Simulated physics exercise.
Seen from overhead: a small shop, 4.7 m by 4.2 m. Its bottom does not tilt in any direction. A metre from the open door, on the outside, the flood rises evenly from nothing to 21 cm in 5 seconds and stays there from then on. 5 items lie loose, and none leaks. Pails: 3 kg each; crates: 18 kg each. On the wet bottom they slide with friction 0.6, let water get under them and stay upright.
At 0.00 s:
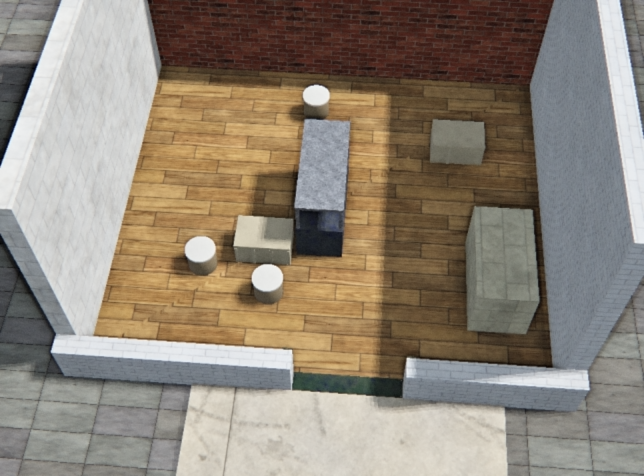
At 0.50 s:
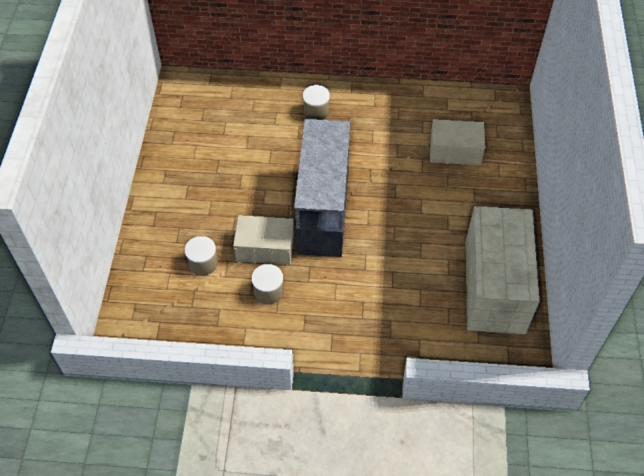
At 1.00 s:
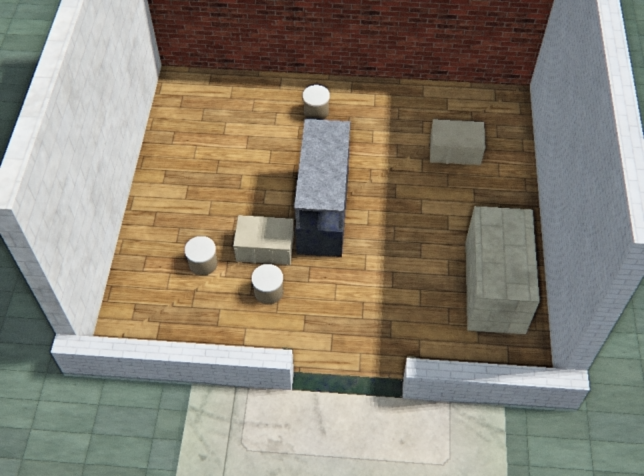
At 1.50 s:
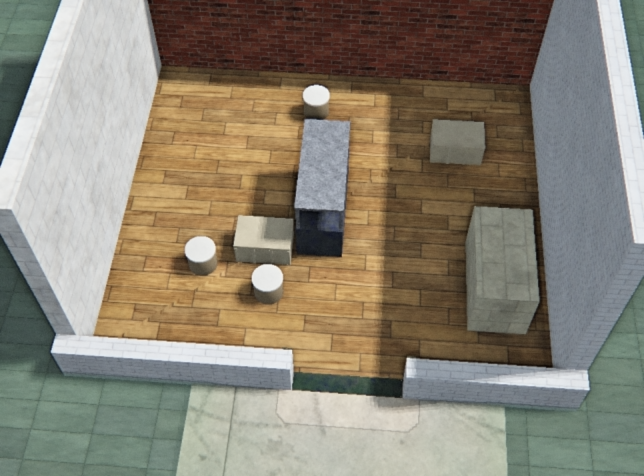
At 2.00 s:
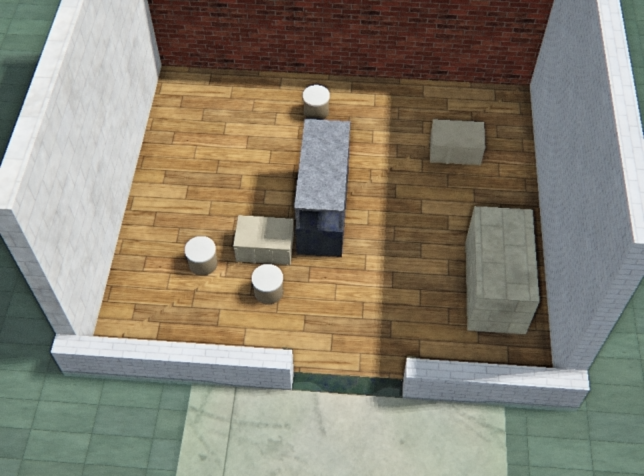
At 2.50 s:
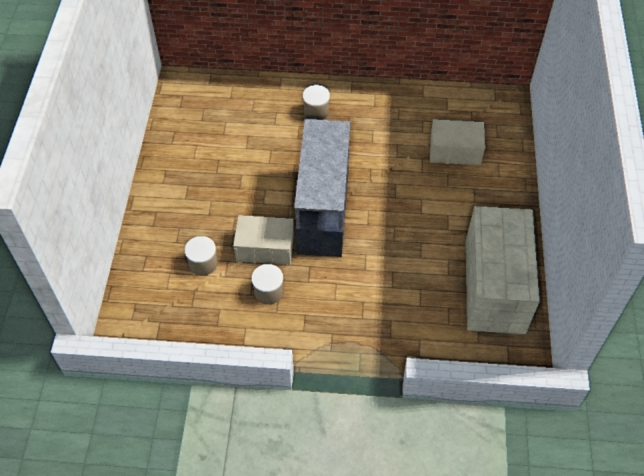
Greenish water spreads over the paving outside a small shop, then creeps just inside the doorway.
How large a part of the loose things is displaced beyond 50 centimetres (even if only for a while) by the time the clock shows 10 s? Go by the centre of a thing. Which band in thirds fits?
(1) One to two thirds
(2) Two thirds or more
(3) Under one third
One to two thirds (1).
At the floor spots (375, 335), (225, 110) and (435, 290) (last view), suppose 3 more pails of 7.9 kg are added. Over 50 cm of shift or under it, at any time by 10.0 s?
Taking them in the given order: Greater, then smaller, then greater.
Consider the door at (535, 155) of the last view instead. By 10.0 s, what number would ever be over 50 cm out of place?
Then it comes to 2 of them.
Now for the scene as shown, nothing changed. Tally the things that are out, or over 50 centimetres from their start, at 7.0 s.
The number comes to 2.
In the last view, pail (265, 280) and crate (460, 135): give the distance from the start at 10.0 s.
First 80 cm, then 20 cm.
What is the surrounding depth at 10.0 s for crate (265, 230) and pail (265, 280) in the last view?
5 and 8 cm.
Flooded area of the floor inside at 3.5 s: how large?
About 2.0 m2.
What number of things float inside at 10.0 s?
At that moment 2.
After 3.5 s 0 of 5 are over 50 cm from their spots; 0 afloat.
After 4.5 s 0 of 5 are over 50 cm from their spots; 0 afloat.
After 7.0 s 2 of 5 are over 50 cm from their spots; 0 afloat.
After 10.0 s 2 of 5 are over 50 cm from their spots, and 2 have been at some point; 2 afloat.
